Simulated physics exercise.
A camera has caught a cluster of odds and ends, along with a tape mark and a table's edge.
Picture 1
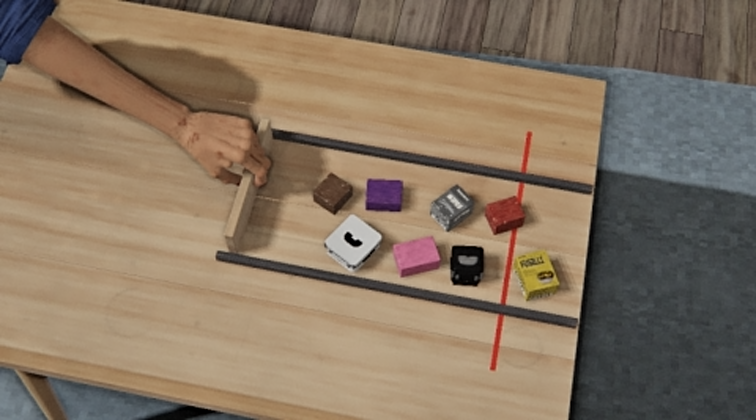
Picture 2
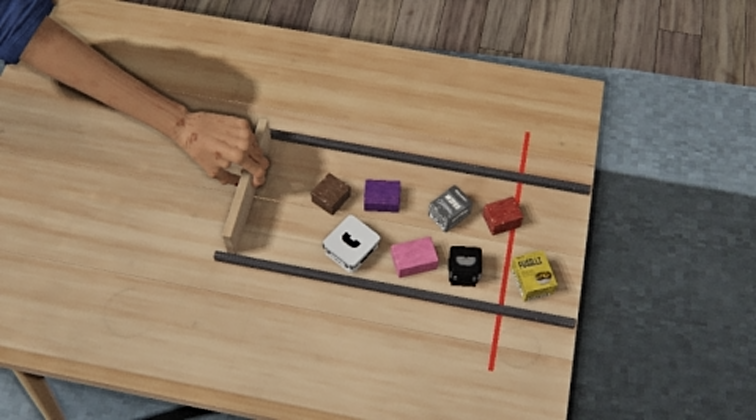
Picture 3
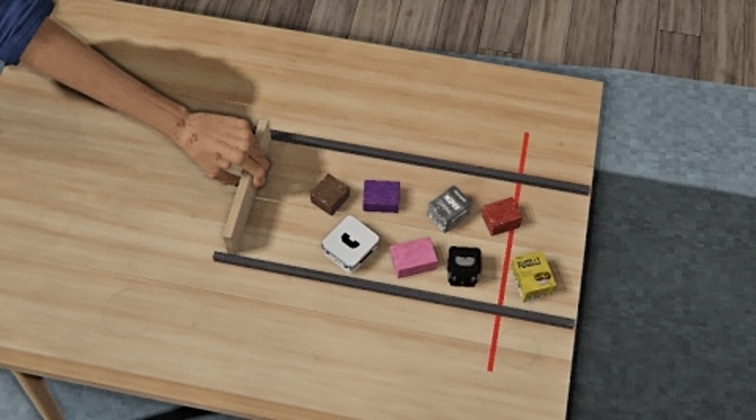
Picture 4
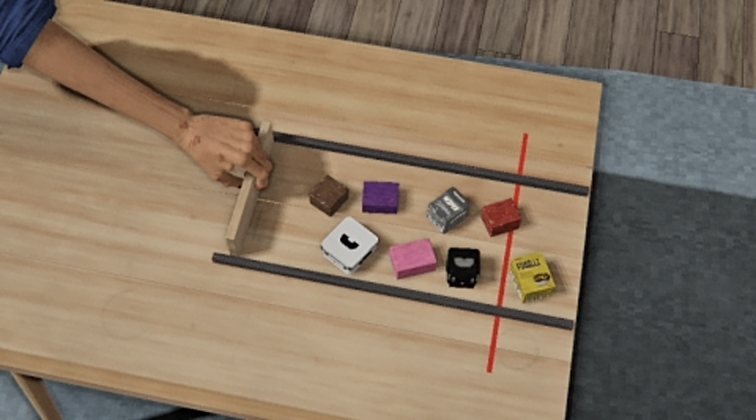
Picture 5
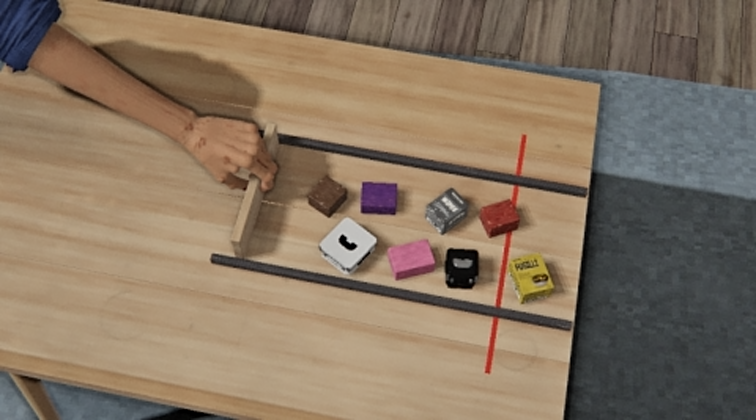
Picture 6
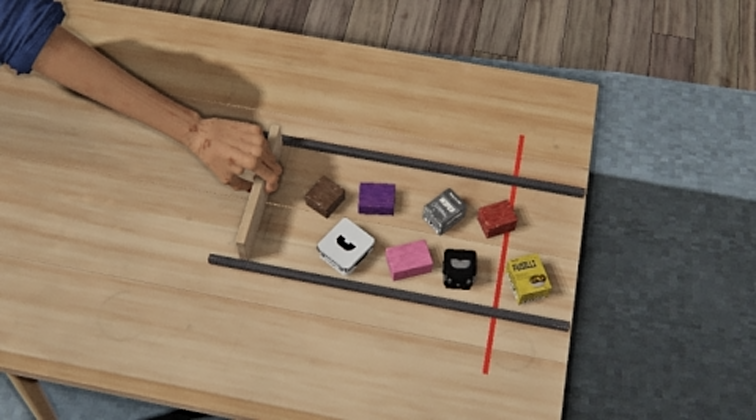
A hand grips an upright wooden board at the left end of a lane on a pale wooden table, seen from above at a tilt. Between two dark rails sit brown, purple, grey and red blocks above white, pink, black and yellow ones, a red line crossing at right. The board edges slightly right towards the nearly motionless blocks as the view shifts very slightly.
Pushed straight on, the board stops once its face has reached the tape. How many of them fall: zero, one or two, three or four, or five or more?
So the count of drops is three to four.
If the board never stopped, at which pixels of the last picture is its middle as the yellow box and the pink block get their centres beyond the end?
I'd put it close to (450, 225), and close to (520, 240) for the other one.
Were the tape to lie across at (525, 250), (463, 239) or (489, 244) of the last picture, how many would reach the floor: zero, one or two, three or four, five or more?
So, taking them in turn, I'd give more than four; either one or two; three to four.
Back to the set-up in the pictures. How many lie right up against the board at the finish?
Result: 2 in all.
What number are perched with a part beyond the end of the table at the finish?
The total here is 1.
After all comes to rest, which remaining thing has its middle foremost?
That's the pink block.
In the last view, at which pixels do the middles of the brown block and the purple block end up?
Near (522, 229) and (555, 231).
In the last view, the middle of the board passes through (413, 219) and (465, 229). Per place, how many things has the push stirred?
First position 8; second position 8.
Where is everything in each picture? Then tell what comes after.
The first picture shows yellow box (536, 276); red block (505, 216); black case (467, 266); board (250, 185); tape (512, 243).
The second picture shows red block (503, 216); purple block (382, 196).
The third picture shows black case (464, 266); grey box (450, 209).
The fourth picture shows yellow box (532, 278); white case (350, 246).
The fifth picture shows red block (499, 218); brown block (328, 197).
The sixth picture shows yellow box (528, 279); red block (497, 219); black case (459, 269); board (261, 192); tape (505, 246).
Soon after, none off yet; yellow box at rest near (528, 279); red block at rest near (497, 219); black case at rest near (459, 269).
After that, none off yet; yellow box displaced about its own width near (553, 283); red block displaced about its own width near (542, 229); black case displaced well along near (521, 283).
In the end, the number that fall off is three or four; gone, grey box, black case, red block and yellow box.
